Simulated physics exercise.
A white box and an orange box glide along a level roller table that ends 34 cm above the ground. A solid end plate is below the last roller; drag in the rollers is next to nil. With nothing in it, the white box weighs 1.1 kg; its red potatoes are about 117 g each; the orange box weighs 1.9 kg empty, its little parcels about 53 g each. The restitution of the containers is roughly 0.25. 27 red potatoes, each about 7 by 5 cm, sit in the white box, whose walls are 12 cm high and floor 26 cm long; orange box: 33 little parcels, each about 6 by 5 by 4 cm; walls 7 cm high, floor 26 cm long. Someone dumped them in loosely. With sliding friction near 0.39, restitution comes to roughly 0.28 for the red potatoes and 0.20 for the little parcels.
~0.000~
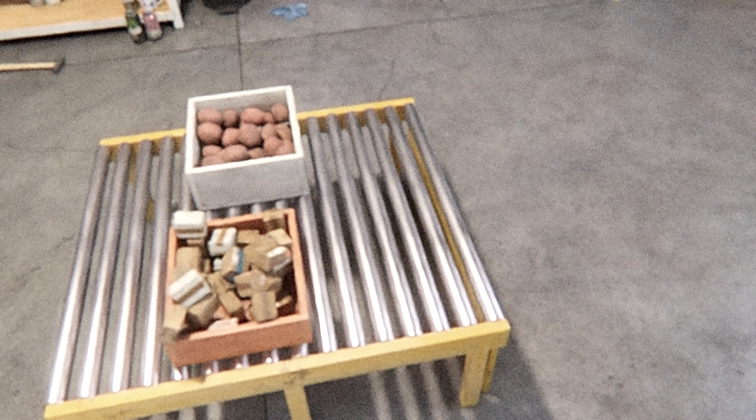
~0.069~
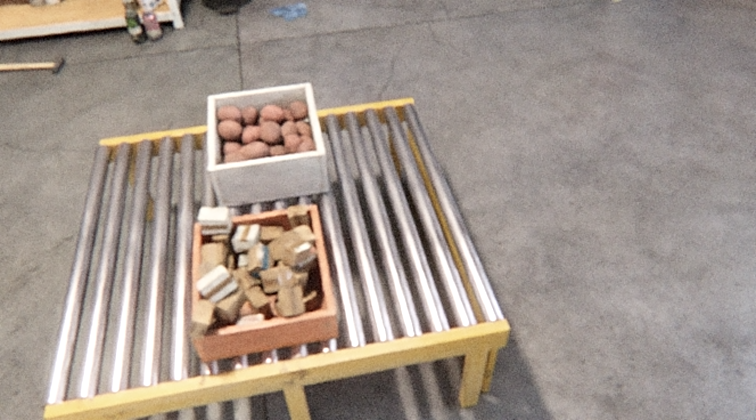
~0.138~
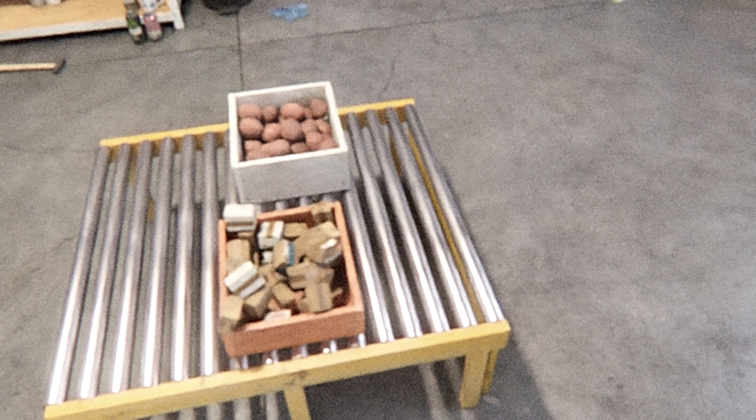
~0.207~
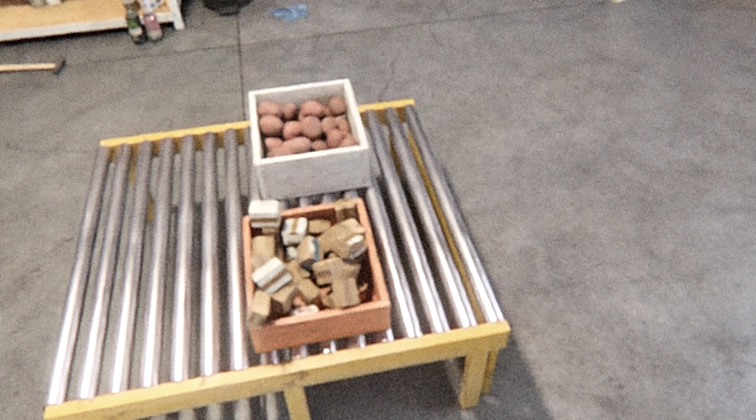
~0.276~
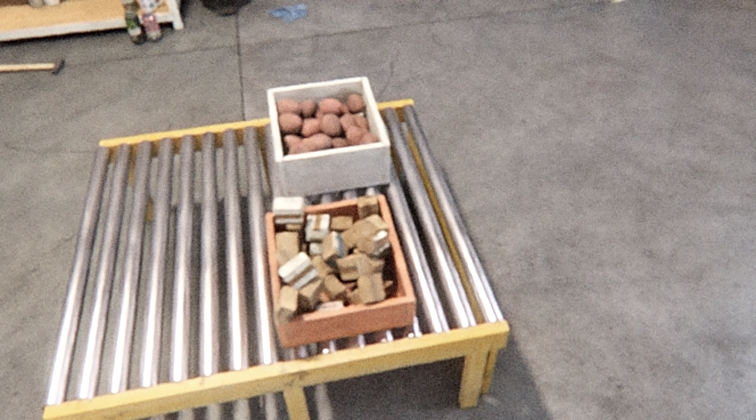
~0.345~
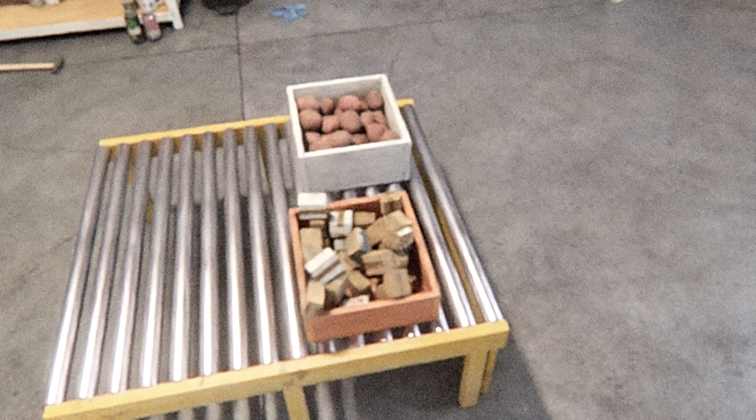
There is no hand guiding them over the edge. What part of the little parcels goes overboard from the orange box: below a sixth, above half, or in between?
It sheds between a sixth and a half of them.
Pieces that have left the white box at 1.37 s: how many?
The white box is at around 5.
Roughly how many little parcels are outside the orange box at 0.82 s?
Around 0 of them, I'd say.
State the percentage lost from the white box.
For the white box, roughly 60 percent.
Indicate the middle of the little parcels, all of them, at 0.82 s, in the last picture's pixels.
Centre approx. at (512, 233).
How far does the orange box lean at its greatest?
50°.
After 0.46 s, the leading end passes the last roller.
After 0.82 s, the white box leans 23° with 0 of 27 out and the orange box leans 8° with 0 of 33 out.
After 1.02 s, the white box leans 58° with 0 of 27 out and the orange box leans 50° with 4 of 33 out.
After 1.37 s, the white box has gone over with 5 of 27 out and the orange box is level with 10 of 33 out.
When it is over (at 1.85 s), the white box has gone over with 15 of 27 out and the orange box is level with 10 of 33 out. Asked share, 10 of 33, 30 per cent.
